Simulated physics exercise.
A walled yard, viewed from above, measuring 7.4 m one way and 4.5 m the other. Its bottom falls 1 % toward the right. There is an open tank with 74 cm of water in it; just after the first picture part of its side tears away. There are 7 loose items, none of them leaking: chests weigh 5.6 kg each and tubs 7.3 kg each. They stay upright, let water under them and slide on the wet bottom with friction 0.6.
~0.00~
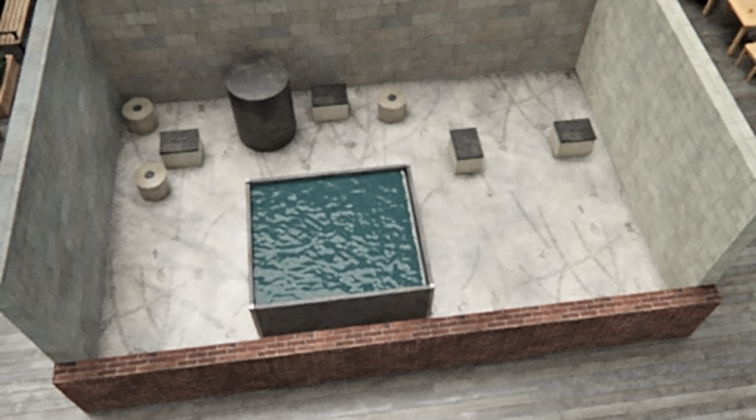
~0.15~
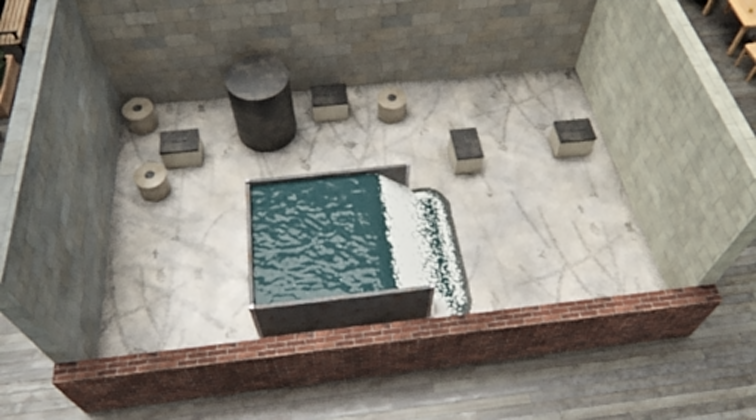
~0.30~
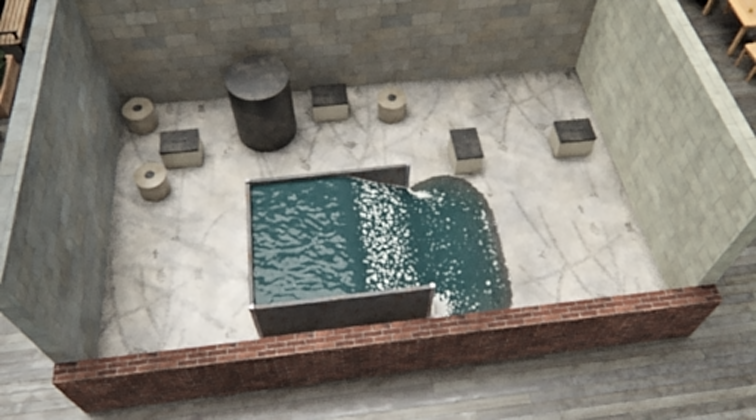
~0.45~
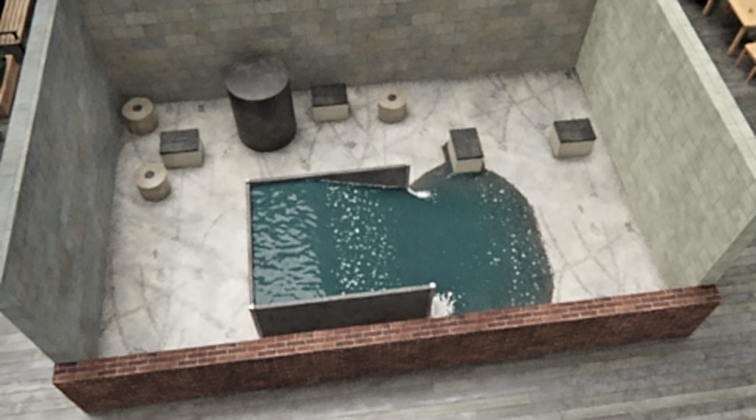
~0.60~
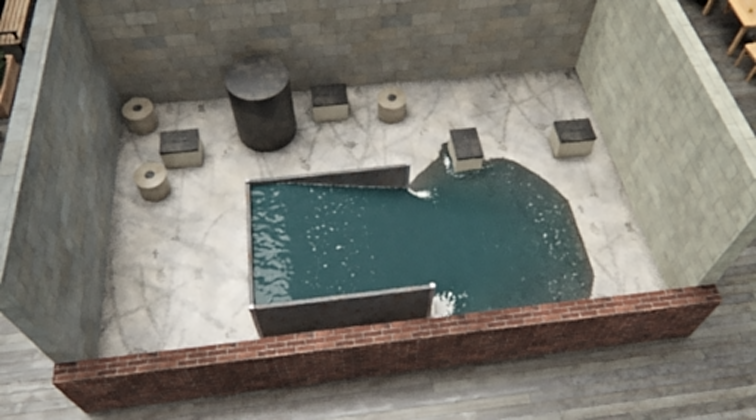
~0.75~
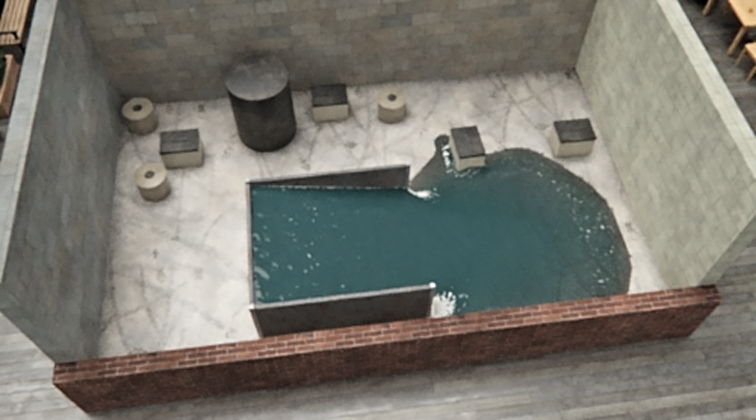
Water pours from the tank's open right side and spreads across the pale floor around a chest.
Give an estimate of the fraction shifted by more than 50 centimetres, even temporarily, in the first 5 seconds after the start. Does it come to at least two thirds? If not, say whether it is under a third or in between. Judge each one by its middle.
No, between one and two thirds.
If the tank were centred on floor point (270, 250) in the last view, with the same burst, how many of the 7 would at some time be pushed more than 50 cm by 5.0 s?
Result: 3.
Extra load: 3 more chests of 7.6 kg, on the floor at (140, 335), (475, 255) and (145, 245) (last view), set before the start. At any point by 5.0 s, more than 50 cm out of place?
Result, one by one: Not exceeded, exceeded and not exceeded.
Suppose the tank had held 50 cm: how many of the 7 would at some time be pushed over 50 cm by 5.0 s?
With that change, 3 of them.
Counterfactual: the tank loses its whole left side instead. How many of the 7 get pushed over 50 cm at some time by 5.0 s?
In that case the number is 6.
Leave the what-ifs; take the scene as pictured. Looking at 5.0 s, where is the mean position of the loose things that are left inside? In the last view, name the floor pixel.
Around (236, 158).
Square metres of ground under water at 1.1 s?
Roughly 14 m2.
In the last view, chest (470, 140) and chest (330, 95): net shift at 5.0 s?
250 cm and 50 cm.
After 1.1 s 0 of 7 are over 50 cm from their spots; 0 afloat.
After 2.2 s 2 of 7 are over 50 cm from their spots; 2 afloat.
After 3.5 s 2 of 7 are over 50 cm from their spots; 2 afloat.
After 5.0 s 3 of 7 are over 50 cm from their spots, and 3 have been at some point; 4 afloat.
